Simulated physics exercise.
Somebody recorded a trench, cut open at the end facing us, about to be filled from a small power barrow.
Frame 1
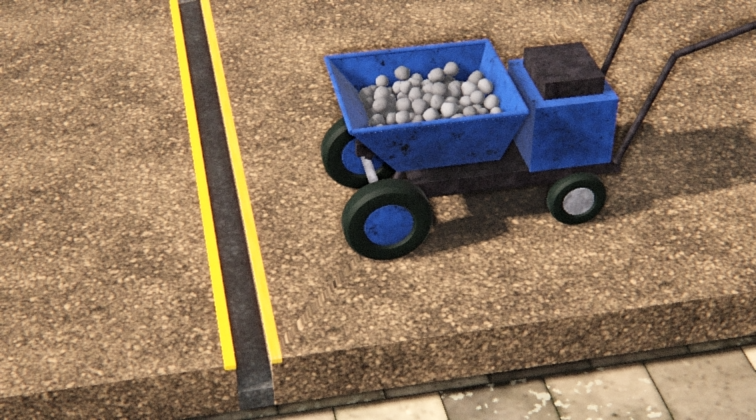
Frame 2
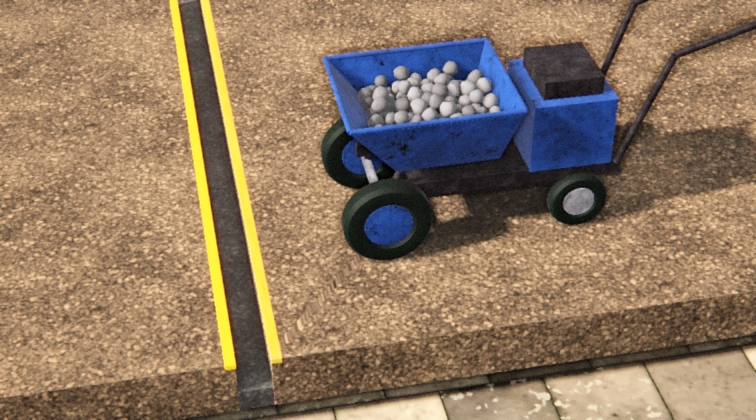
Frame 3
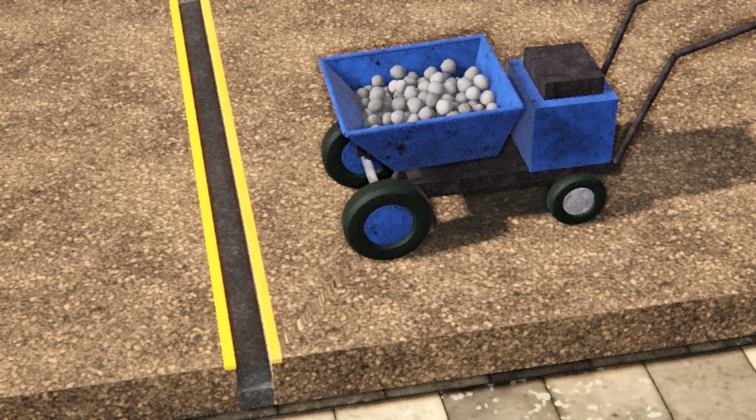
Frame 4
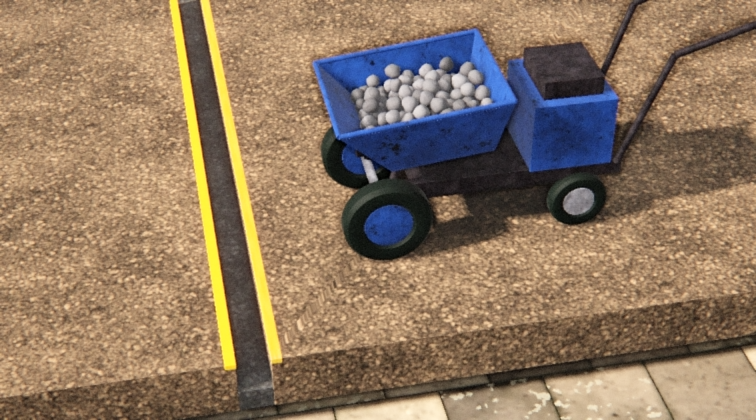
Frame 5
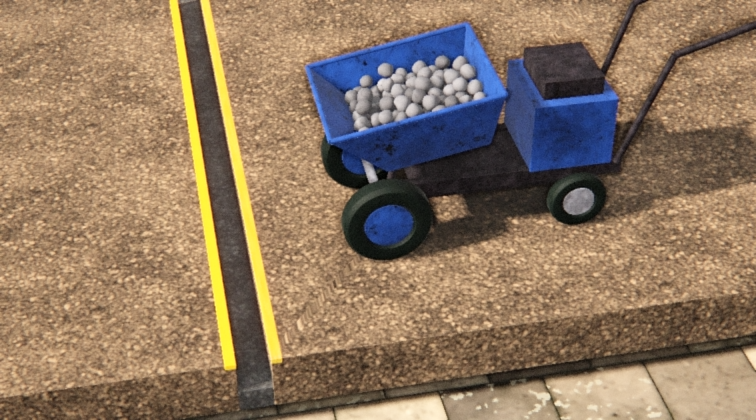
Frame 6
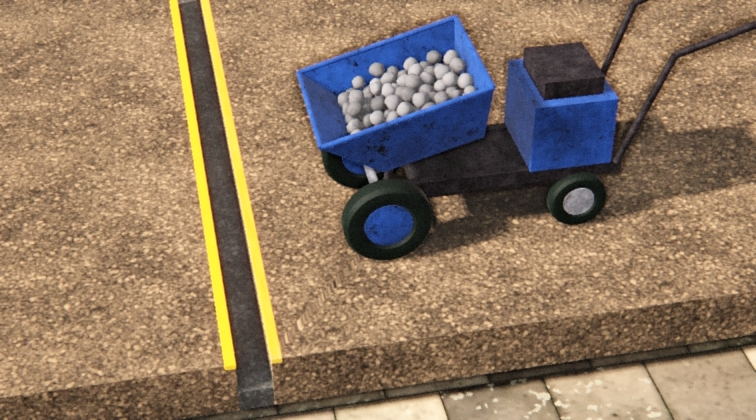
The blue skip of a small power barrow, loaded with round grey cobbles, sat level at first, then tilted gradually toward the narrow yellow-edged trench on the left while the wheels stayed still.
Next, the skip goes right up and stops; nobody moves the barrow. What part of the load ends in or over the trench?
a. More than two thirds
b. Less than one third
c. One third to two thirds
One third to two thirds (c).
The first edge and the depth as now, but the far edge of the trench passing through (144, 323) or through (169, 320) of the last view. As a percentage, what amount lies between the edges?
First one: 100 per cent; second one: 90 per cent.
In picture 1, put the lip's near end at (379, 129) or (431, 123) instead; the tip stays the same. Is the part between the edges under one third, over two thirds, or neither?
Record - trial one: In the middle band; trial two: Less than a third.
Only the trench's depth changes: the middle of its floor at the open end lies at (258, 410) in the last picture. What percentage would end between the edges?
About 70 percent.
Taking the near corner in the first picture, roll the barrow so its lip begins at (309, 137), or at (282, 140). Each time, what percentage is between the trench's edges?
Okay, so the first one ends at 10 % and the second at 0 %.
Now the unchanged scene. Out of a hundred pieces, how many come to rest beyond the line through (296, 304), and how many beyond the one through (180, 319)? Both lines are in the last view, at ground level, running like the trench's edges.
I'd put it near 90 in a hundred, then near 10 in a hundred.
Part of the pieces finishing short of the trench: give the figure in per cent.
It works out to roughly 10 percent.
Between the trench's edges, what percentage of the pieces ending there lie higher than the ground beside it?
25 per cent, near enough.
Shortly afterwards, skip tipped steeply; the whole lot in the skip.
Next, skip tipped right over; near two thirds in the skip; only a few short of the trench; near a quarter in or heaped over the trench; a little beyond it.
Some moments later, skip tipped right over; a little in the skip; a little short of the trench; near half in or heaped over the trench; near a quarter beyond it.
In the end, skip tipped right over; a little in the skip; a little short of the trench; near half in or heaped over the trench; near a quarter beyond it.
